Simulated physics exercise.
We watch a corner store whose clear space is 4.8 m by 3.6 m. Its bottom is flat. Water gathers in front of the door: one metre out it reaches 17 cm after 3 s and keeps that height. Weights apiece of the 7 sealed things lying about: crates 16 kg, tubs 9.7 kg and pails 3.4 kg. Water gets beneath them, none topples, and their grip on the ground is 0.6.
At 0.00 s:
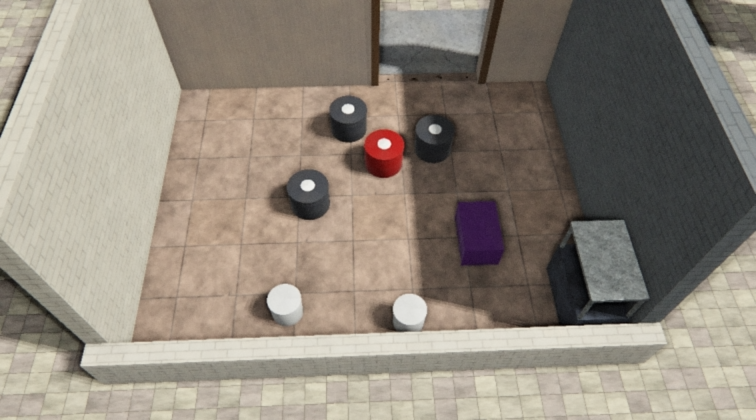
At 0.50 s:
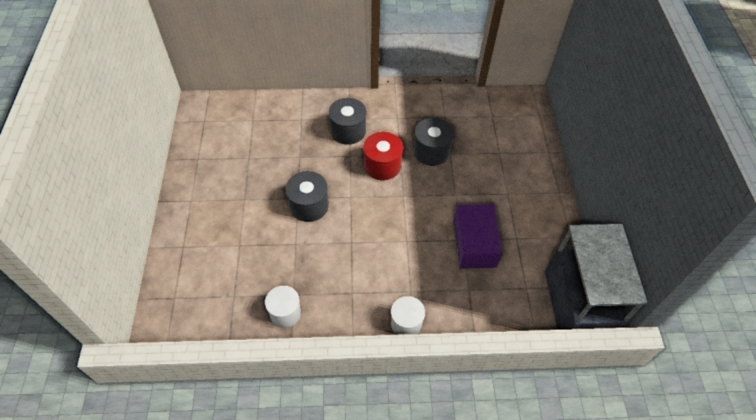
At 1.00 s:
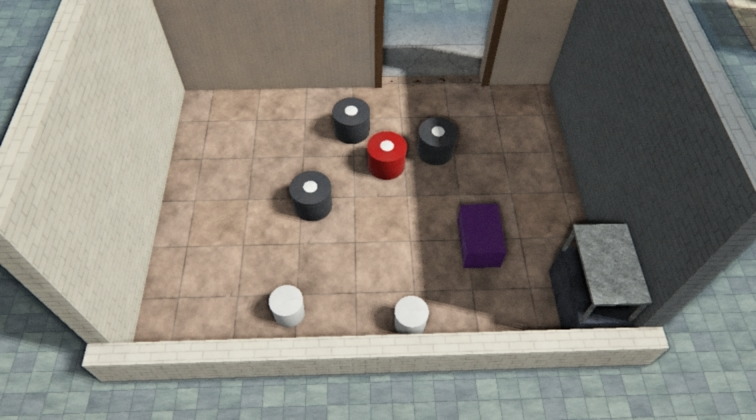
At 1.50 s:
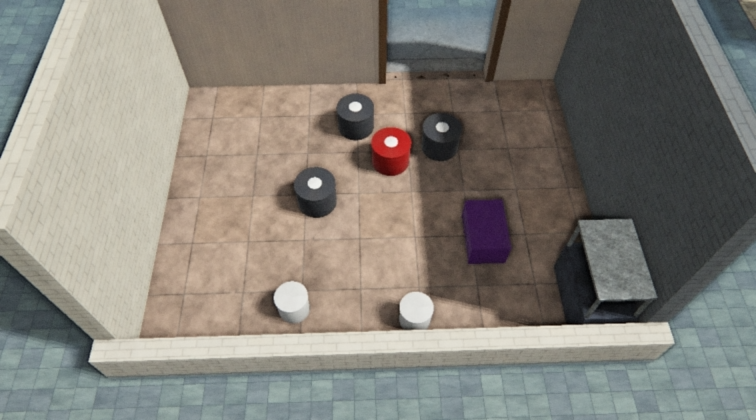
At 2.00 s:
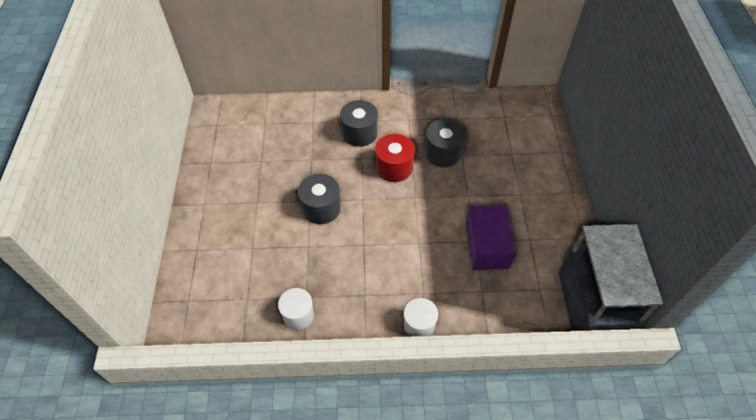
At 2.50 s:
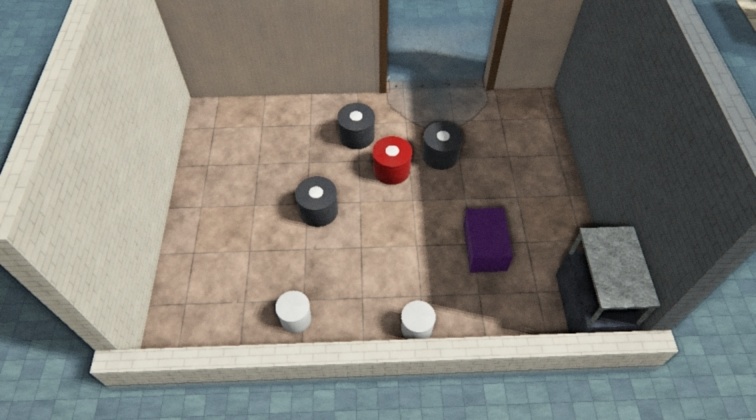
Water spreads outside a small room of tubs, then starts coming in at the doorway.
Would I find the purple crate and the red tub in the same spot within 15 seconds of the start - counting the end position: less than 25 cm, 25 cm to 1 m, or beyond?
Purple crate ends far away; red tub travels far.
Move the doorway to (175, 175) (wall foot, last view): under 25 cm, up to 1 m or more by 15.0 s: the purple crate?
Then the purple crate gets carried off.
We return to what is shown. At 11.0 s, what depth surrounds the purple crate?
About 10 cm.
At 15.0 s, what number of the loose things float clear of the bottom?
I count 6.
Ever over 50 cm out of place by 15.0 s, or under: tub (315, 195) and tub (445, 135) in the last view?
In turn: Short of it, more.
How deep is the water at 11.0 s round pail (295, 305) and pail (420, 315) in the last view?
Roughly 7 and 8 cm.
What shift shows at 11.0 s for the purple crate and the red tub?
Roughly 120 and 200 cm by then.
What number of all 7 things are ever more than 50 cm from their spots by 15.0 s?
That makes 6.
After 3.5 s the purple crate is near (489, 232), 0.0 m from its start, aground; the red tub is near (392, 151), 0.0 m from its start, aground; 0 afloat.
After 6.8 s the purple crate is near (490, 235), 0.0 m from its start, aground; the red tub is near (347, 236), 1.2 m from its start, aground; 1 afloat.
After 11.0 s the purple crate is near (420, 310), 1.2 m from its start, afloat; the red tub is near (252, 272), 2.1 m from its start, afloat; 5 afloat.
After 15.0 s the purple crate is near (217, 269), 2.8 m from its start, afloat; the red tub is near (244, 123), 1.8 m from its start, afloat; 6 afloat.
